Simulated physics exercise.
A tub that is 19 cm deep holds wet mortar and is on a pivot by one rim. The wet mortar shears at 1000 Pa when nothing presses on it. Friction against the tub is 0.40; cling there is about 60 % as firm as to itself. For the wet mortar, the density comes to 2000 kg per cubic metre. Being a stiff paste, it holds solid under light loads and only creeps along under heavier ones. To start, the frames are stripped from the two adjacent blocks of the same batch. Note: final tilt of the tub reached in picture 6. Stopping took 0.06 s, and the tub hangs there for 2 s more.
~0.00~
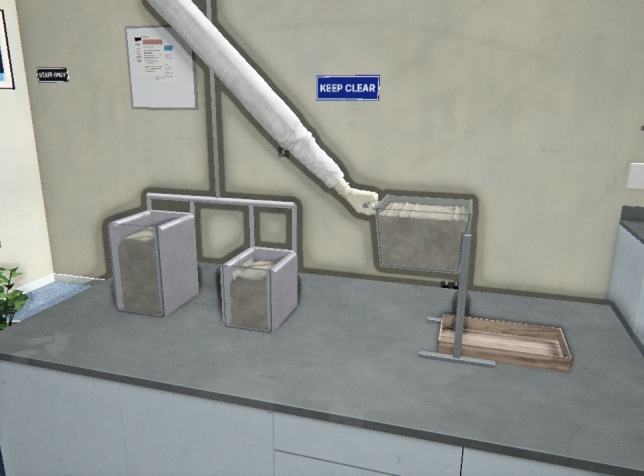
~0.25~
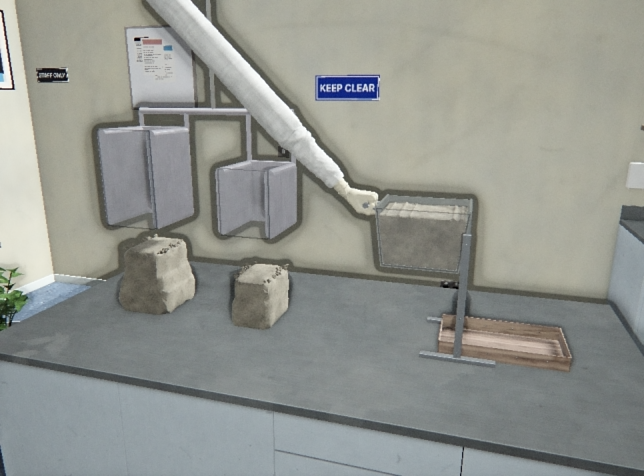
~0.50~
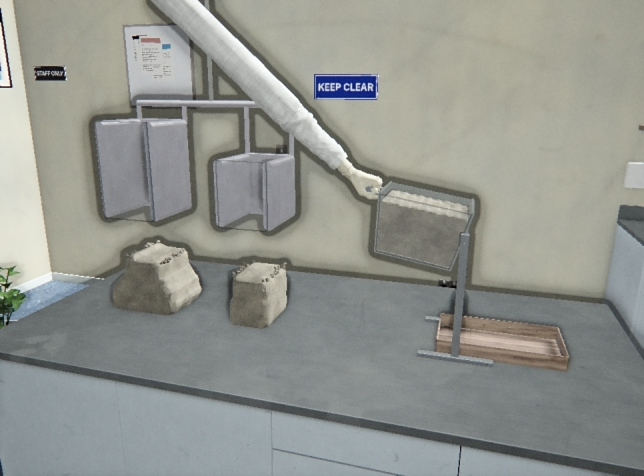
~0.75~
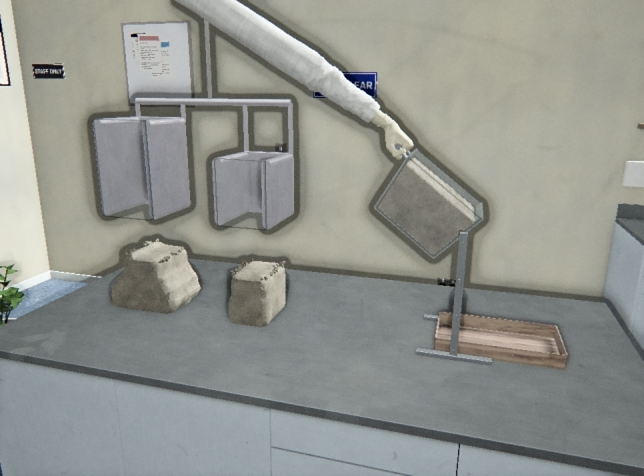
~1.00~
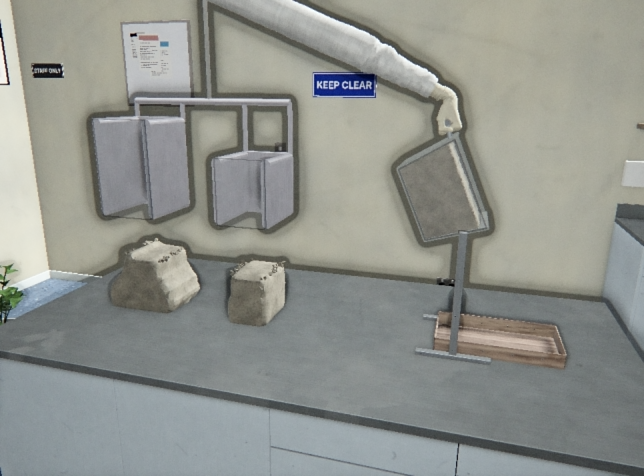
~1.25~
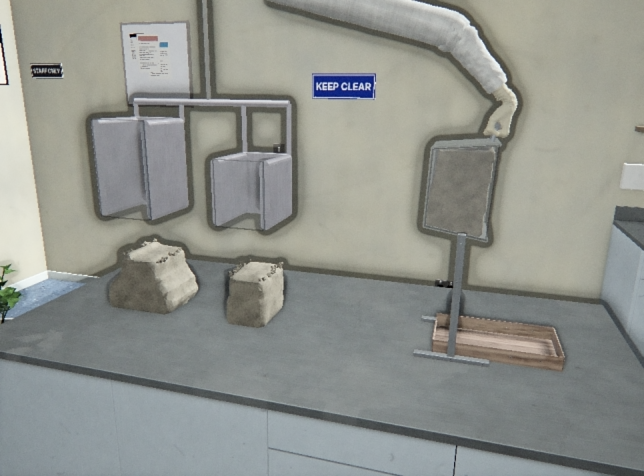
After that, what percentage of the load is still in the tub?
Roughly 37 %.
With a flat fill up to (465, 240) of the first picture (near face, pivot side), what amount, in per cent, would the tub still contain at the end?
Then roughly 45 %.
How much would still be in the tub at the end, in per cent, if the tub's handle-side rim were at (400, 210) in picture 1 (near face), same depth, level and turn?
60 %.
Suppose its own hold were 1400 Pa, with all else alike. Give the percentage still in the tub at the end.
That comes out at roughly 35 %.
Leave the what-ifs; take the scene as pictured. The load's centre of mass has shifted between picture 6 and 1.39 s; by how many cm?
The distance comes to some 5 cm.
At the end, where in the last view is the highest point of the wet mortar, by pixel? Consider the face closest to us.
Looking at the last picture, I'd put it at about (451, 199).
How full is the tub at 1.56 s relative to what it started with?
About 50 %.
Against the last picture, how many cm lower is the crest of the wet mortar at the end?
15 cm or so.
After 1.39 s, the tub is at 92 degrees and holds 87 %.
After 1.56 s, the tub is at 92 degrees and holds 50 %.
After 1.73 s, the tub is at 92 degrees and holds 37 %.
After 1.90 s, the tub is at 92 degrees and holds 37 %.
After 3.25 s, the tub is at 92 degrees and holds 37 %.
